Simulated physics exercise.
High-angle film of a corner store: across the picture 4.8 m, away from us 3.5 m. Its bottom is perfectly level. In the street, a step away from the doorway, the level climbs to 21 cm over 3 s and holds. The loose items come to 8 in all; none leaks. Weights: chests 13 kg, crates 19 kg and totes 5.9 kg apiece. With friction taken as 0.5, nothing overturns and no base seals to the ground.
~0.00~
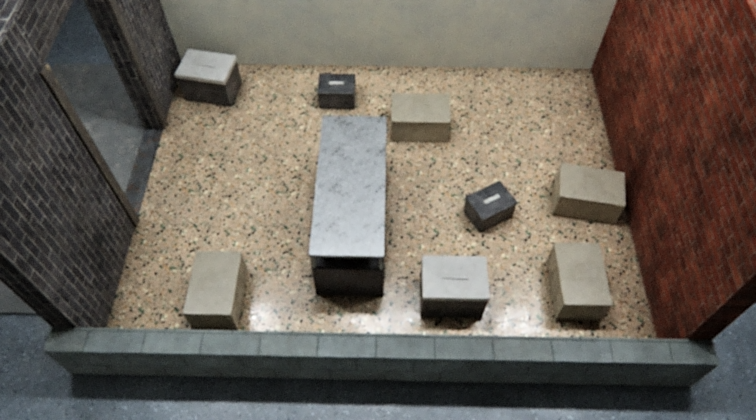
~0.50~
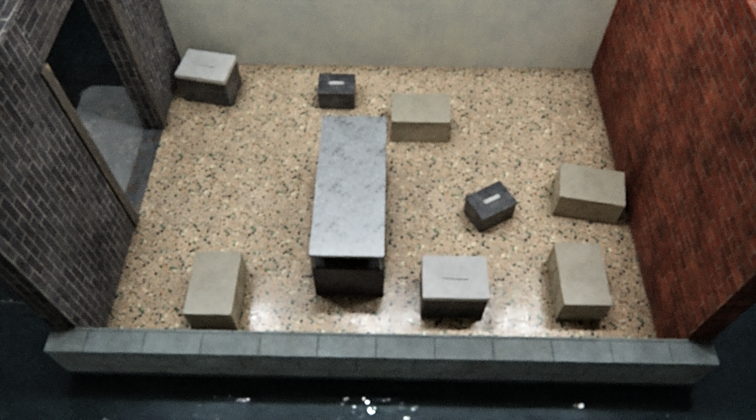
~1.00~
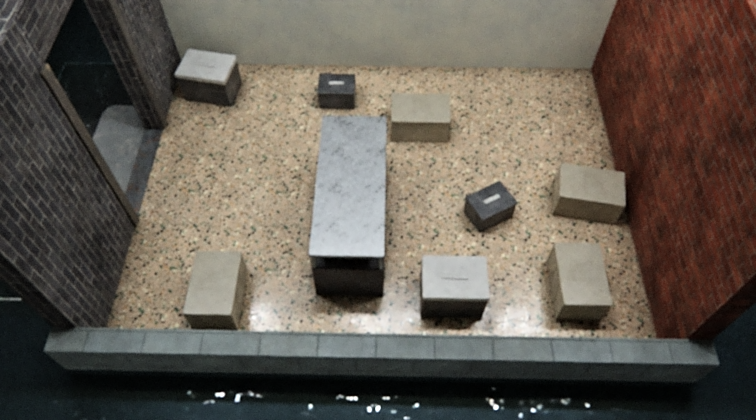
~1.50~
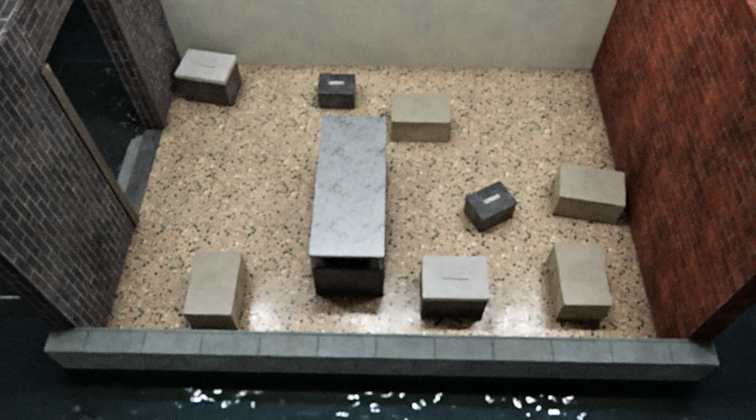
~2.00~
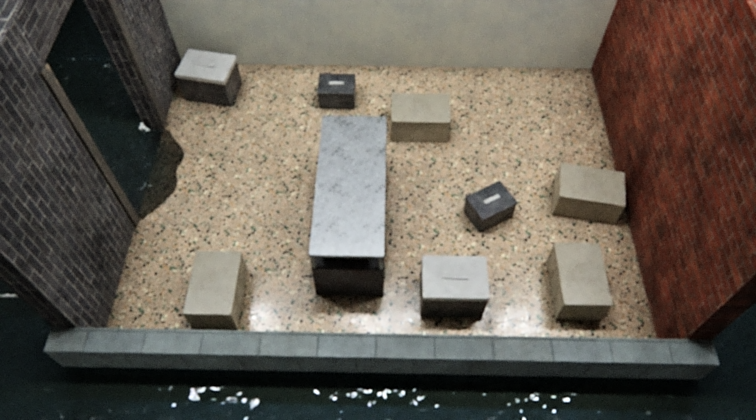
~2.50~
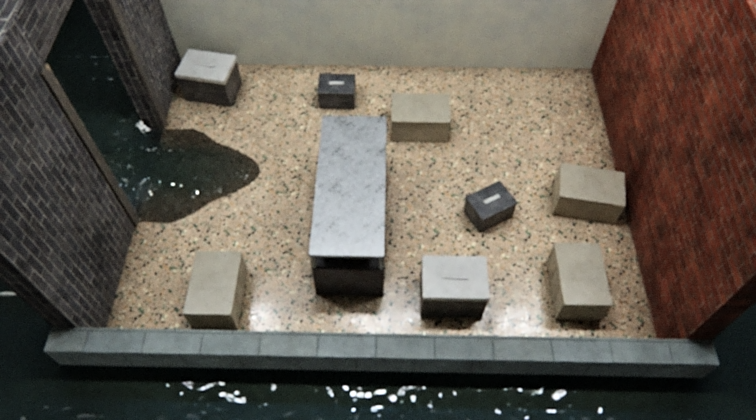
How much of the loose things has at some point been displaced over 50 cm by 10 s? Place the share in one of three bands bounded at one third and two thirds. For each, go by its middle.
The share moved is under one out of three.
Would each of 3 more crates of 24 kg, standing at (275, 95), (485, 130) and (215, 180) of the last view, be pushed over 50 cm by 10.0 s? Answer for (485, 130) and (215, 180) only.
In turn: Within the mark, beyond the mark.
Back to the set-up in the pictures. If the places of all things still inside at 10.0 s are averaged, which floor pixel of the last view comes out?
(429, 208).
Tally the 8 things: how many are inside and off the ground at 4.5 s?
At that instant the tally stands at 0.
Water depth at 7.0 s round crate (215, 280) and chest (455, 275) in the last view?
About 6 and 3 cm.
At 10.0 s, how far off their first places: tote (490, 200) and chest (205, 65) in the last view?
In turn: 30 cm, 30 cm.
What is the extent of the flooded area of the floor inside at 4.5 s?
My estimate is roughly 6.5 m2.
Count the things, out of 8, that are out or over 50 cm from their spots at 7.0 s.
By my tally, 1.
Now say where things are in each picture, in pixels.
The first picture shows a chest at (455, 277), on the bottom; a crate at (583, 273), on the bottom; water covers 0.0 m2; 0 of 8 have shifted.
The second picture shows a chest at (455, 277), on the bottom; a crate at (583, 273) rests on the ground; 0.0 m2 under water; 0 of 8 have shifted.
The third picture shows a chest at (455, 277) rests on the ground; a crate at (583, 273) rests on the ground; 0.0 m2 under water; 0 of 8 have shifted.
The fourth picture shows a chest at (455, 277), on the bottom; a crate at (583, 273) rests on the ground; water covers 0.0 m2; 0 of 8 have shifted.
The fifth picture shows a chest at (455, 277) rests on the ground; a crate at (583, 273), on the bottom; 0.2 m2 under water; 0 of 8 have shifted.
The sixth picture shows a chest at (455, 277) rests on the ground; a crate at (583, 273), on the bottom; 0.8 m2 under water; 0 of 8 have shifted.
After 3.5 s 0 of 8 are over 50 cm from their spots; 0 afloat.
After 4.5 s 0 of 8 are over 50 cm from their spots; 0 afloat.
After 7.0 s 1 of 8 are over 50 cm from their spots; 0 afloat.
After 10.0 s 2 of 8 are over 50 cm from their spots, and 2 have been at some point; 6 afloat.
